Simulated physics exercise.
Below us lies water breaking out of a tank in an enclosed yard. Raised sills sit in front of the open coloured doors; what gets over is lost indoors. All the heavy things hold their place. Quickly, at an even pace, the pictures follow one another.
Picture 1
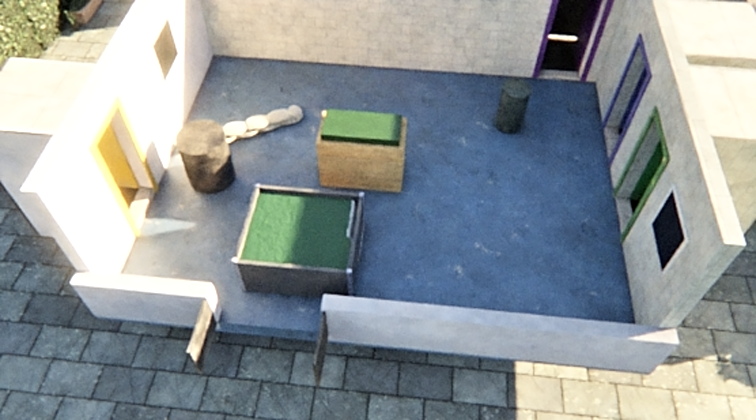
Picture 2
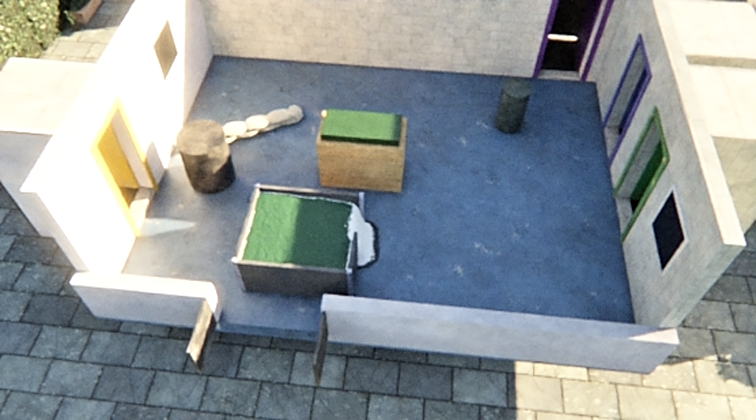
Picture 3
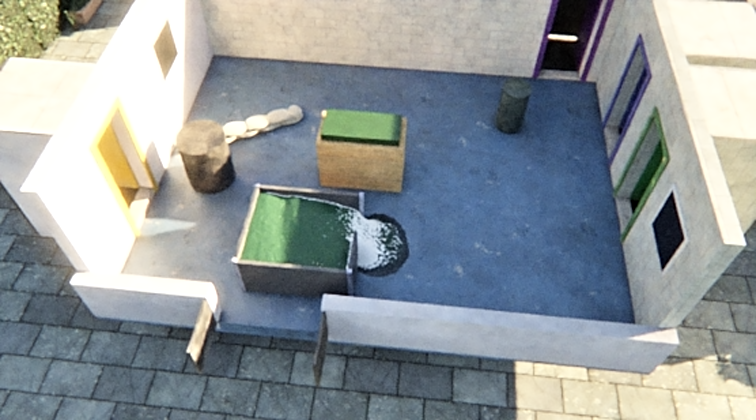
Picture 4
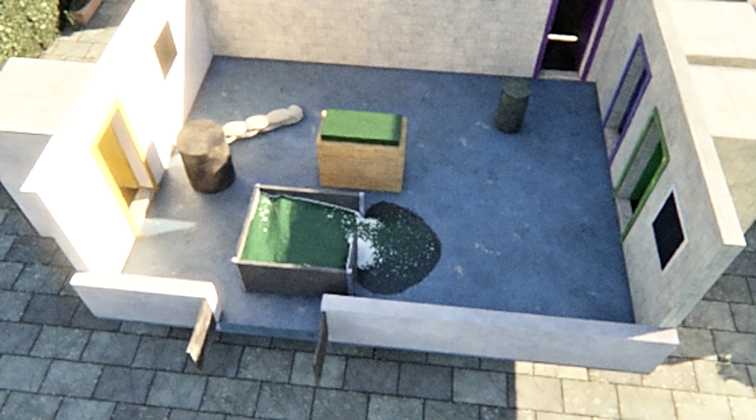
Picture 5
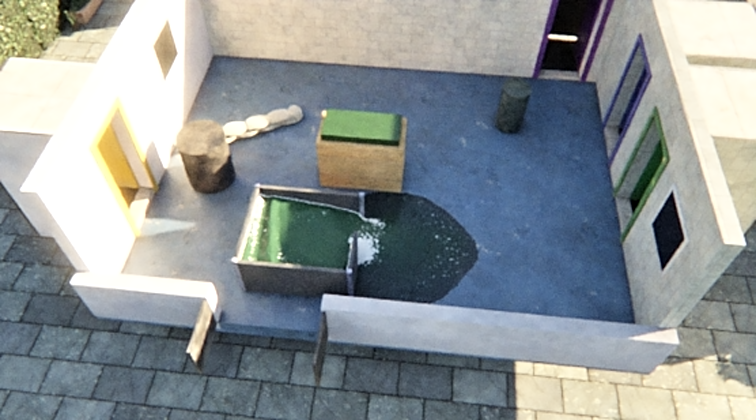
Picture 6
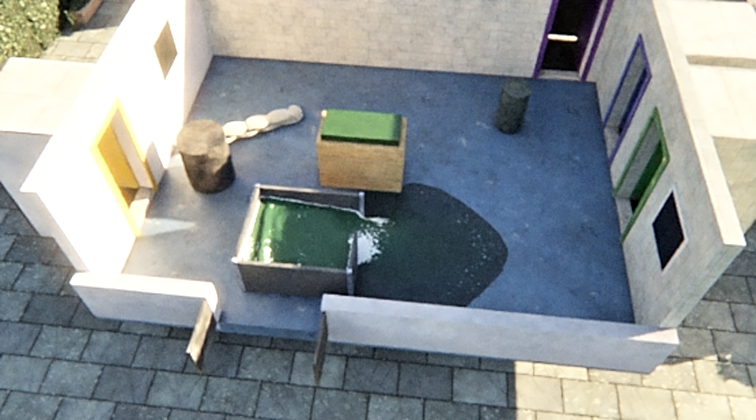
In a walled yard, green water pours from an open tank and spreads rightward across the floor.
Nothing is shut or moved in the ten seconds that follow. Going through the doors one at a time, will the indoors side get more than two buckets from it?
Outcome: I expect the blue door to let through an acceptable amount. I expect the purple door to let through too much. I expect the yellow door to let through an acceptable amount. I expect the green door to let through too much.
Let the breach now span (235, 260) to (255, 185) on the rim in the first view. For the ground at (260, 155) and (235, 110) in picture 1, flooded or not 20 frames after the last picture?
Note: Point one inundated; point two inundated.
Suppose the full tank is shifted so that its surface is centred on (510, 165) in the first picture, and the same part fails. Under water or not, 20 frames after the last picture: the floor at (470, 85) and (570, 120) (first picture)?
Spot one ends up sodden, spot two sodden.
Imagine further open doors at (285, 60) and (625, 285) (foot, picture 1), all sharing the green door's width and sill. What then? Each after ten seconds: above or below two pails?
In turn: Takes less, passes that mark.
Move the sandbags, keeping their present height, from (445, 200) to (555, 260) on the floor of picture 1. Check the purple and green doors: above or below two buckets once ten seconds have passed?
The purple door tops the limit, and the green door stays within the limit.
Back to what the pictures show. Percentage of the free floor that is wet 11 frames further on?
35 %.
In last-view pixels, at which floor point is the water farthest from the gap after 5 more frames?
About (616, 242).
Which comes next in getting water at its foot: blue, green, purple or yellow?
It's the one in green.
A moment on, water covers 30 % of the floor; the blue door not reached, the purple door not reached, the yellow door not reached, the green door not reached.
Next, water covers 35 % of the floor; the blue door not reached, the purple door not reached, the yellow door not reached, the green door under two buckets in.
Then, water covers 40 % of the floor; the blue door wet at the sill, nothing in, the purple door not reached, the yellow door not reached, the green door over two buckets in.
Later, water covers 45 % of the floor; the blue door wet at the sill, nothing in, the purple door over two buckets in, the yellow door not reached, the green door far over two buckets in.
In the end, water covers 70 % of the floor; the blue door wet at the sill, nothing in, the purple door over two buckets in, the yellow door not reached, the green door far over two buckets in.
